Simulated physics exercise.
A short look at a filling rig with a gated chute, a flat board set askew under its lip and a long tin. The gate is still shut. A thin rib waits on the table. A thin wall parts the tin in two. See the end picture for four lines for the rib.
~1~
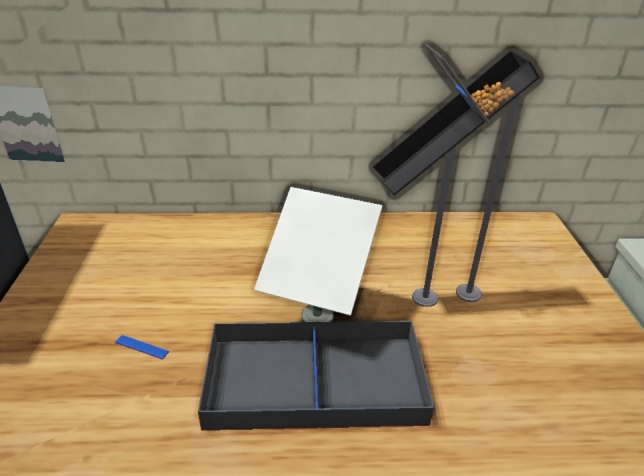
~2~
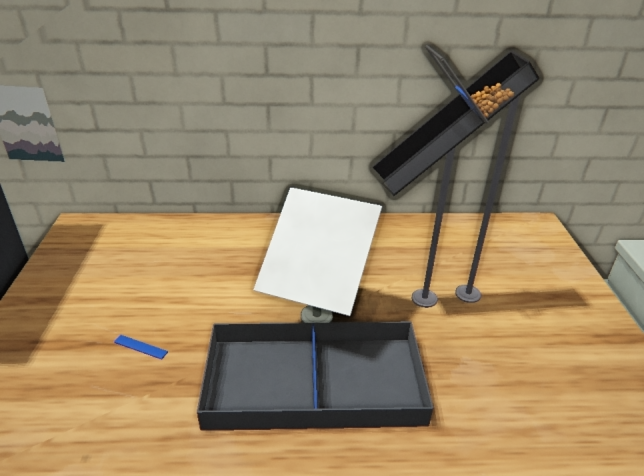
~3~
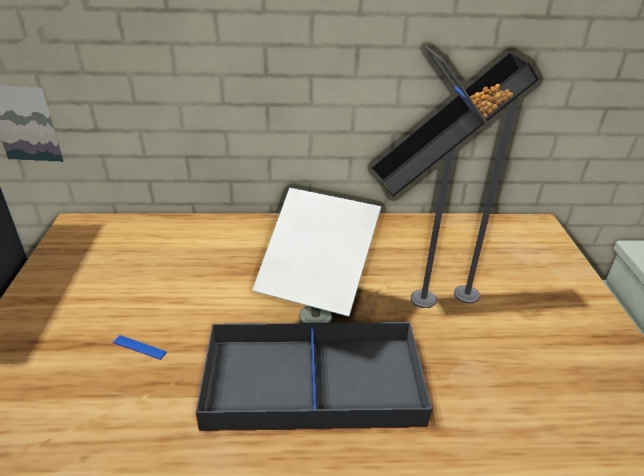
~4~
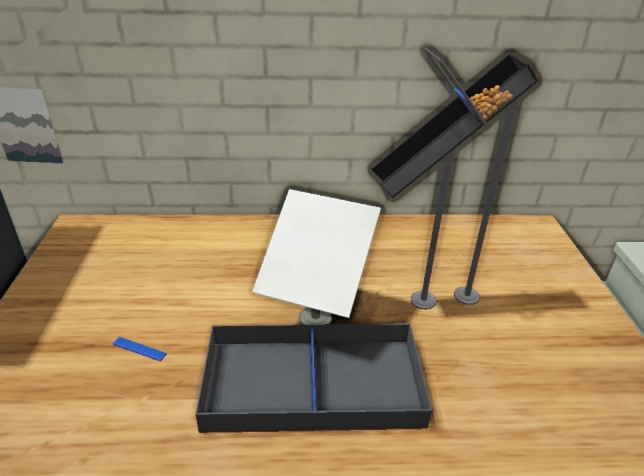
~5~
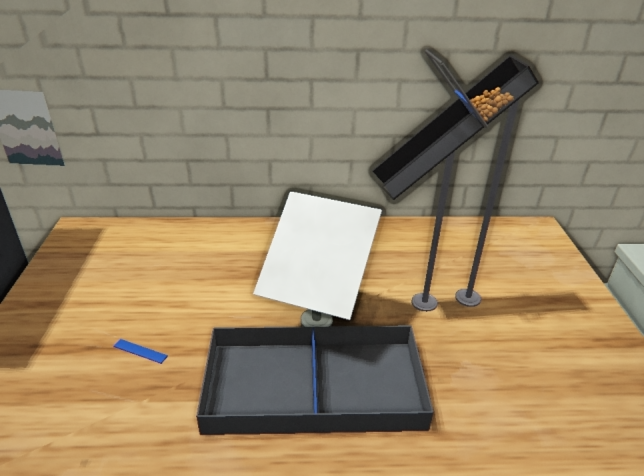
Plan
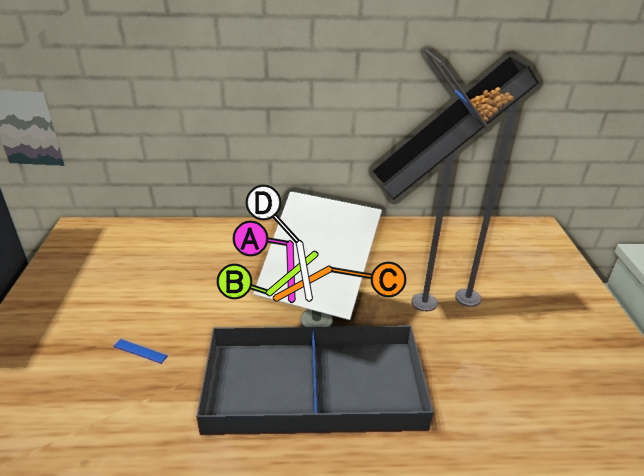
The clip opens on a wooden table with a raised, sloping chute holding small orange-brown pieces behind a gate, a tilted white board, a divided dark tray and a blue strip lying to the left. The view shifts very slightly, while the objects stay in place and the gate remains shut.
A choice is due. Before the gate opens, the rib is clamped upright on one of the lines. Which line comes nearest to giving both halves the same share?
Use line D.
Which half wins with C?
The left half.
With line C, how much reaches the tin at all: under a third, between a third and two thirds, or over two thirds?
It is over two thirds.
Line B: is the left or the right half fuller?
Left.
On the marked copy, line A from (289, 243) to (291, 299); line B from (314, 254) to (269, 292); line C from (329, 269) to (276, 297); line D from (299, 243) to (309, 298).
With A, of what is caught, nearly all in the left half, a stray few in the right.
With B, of what is caught, nearly all in the left half, a small part in the right.
With C, of what is caught, most in the left half, a small part in the right.
With D, of what is caught, about half in the left half, about half in the right.
